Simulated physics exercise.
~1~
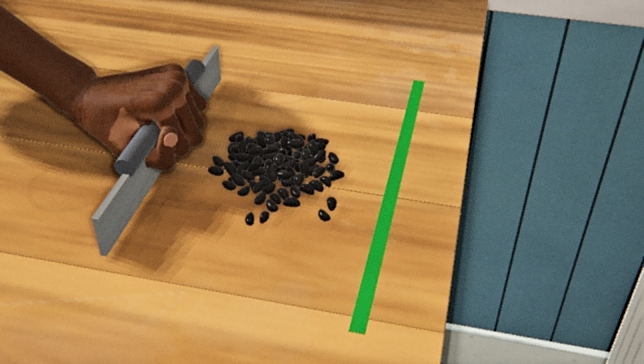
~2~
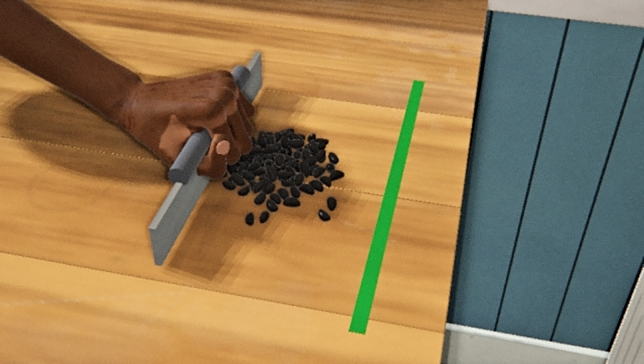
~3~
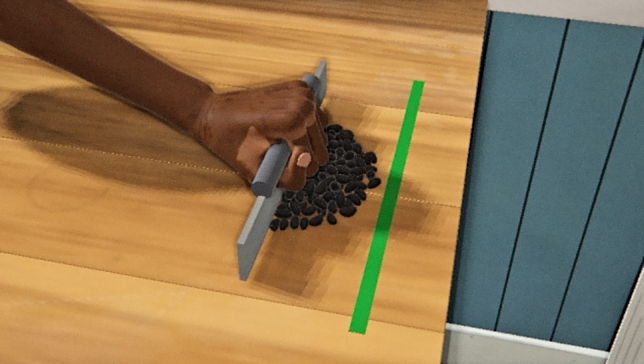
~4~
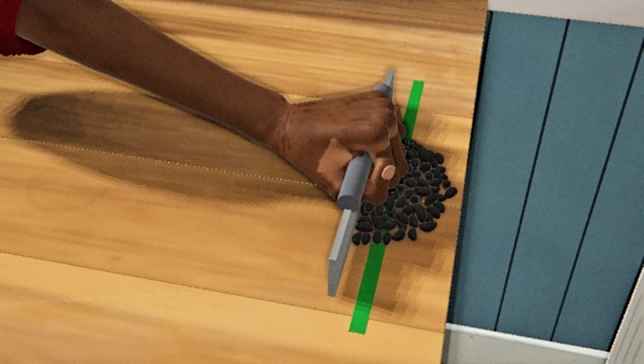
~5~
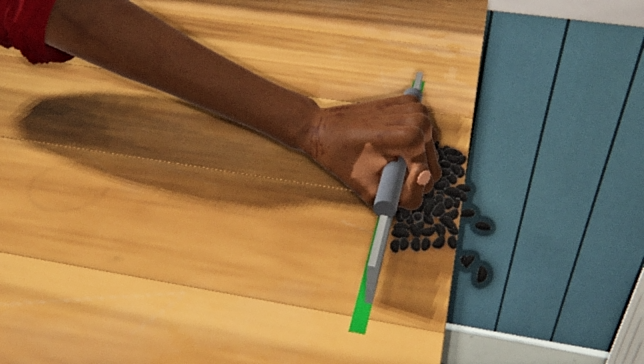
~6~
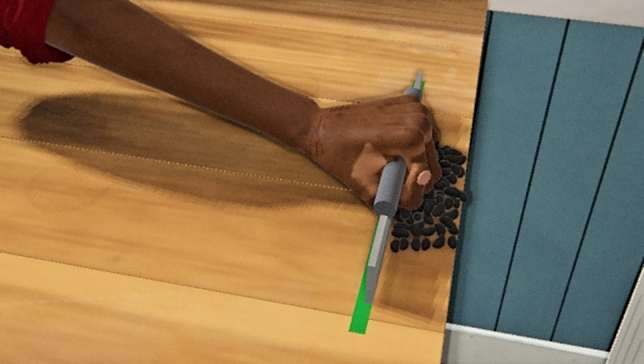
A dark-skinned hand grips a flat grey scraper on a pale wooden tabletop, seen from above at a slant, with blue panelling beyond the table's right edge. A loose heap of small black bits lies ahead of the blade, and a strip of green tape crosses the wood farther right. The hand slides the scraper rightward until it meets the heap and pushes it along, bunching it together. The bits cross the tape toward the edge as a red sleeve comes into view. The scraper stops at the tape, and a few bits tumble over the edge, while most stay on the table.
